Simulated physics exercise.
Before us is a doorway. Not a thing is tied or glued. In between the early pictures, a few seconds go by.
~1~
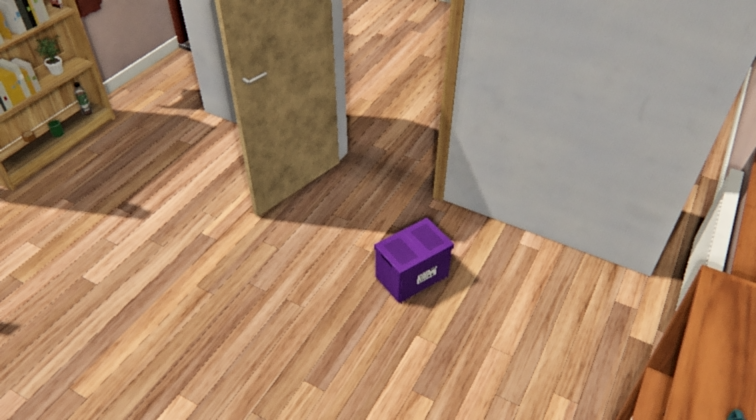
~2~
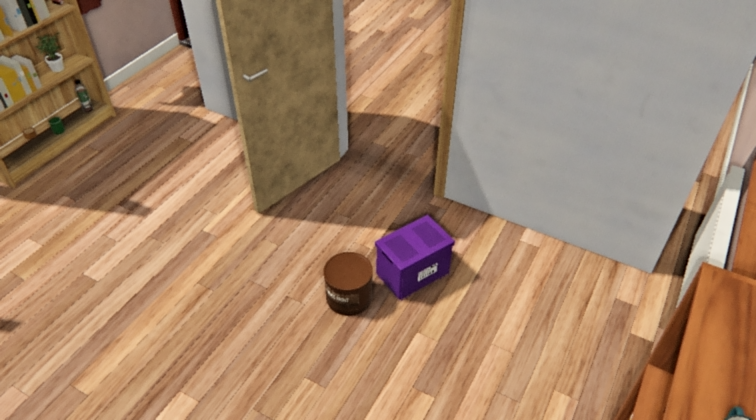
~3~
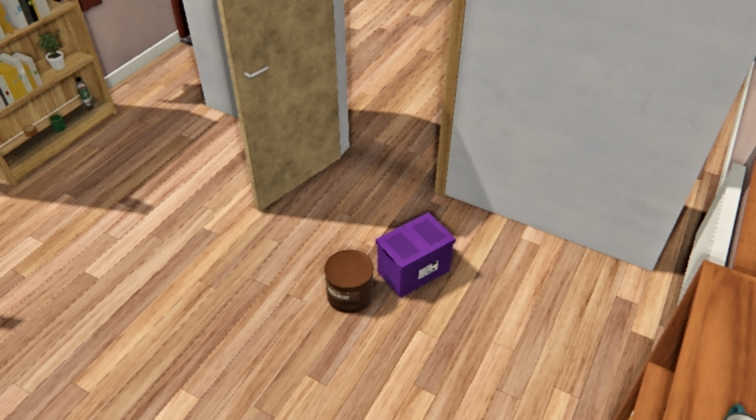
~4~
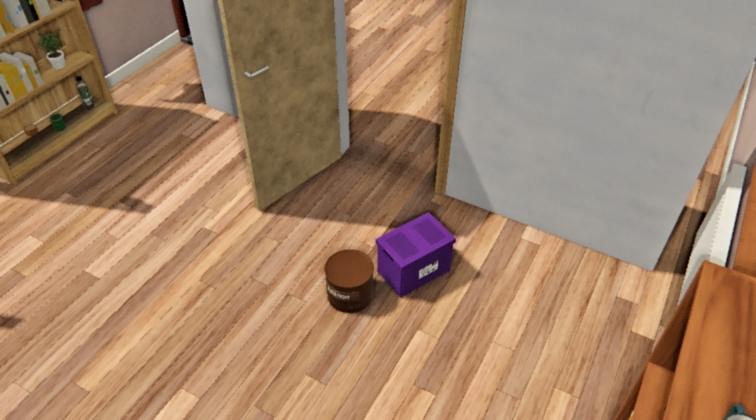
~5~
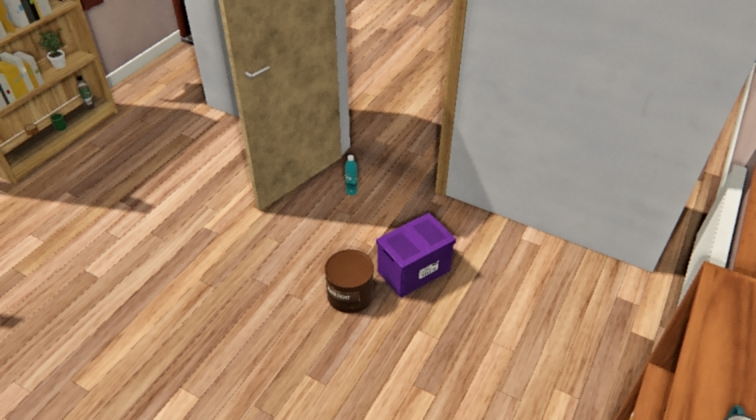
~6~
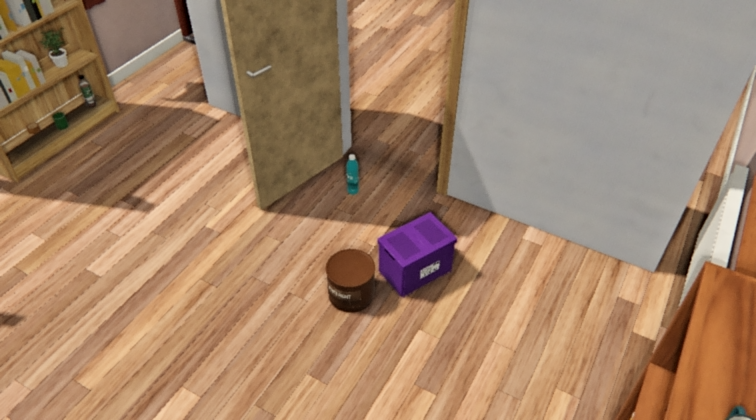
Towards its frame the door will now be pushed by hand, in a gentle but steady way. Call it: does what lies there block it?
No.
Then, 1.40 s on from there, open by 49°; turquoise bottle shifted a little near (358, 174).
Then, 2.00 s on from there, open by 19°; turquoise bottle shifted well along near (385, 165).
In the end, open by 0°; moved from the start, turquoise bottle; the other 2 unmoved. At the end, from the last picture's camera, turquoise bottle near (397, 155).
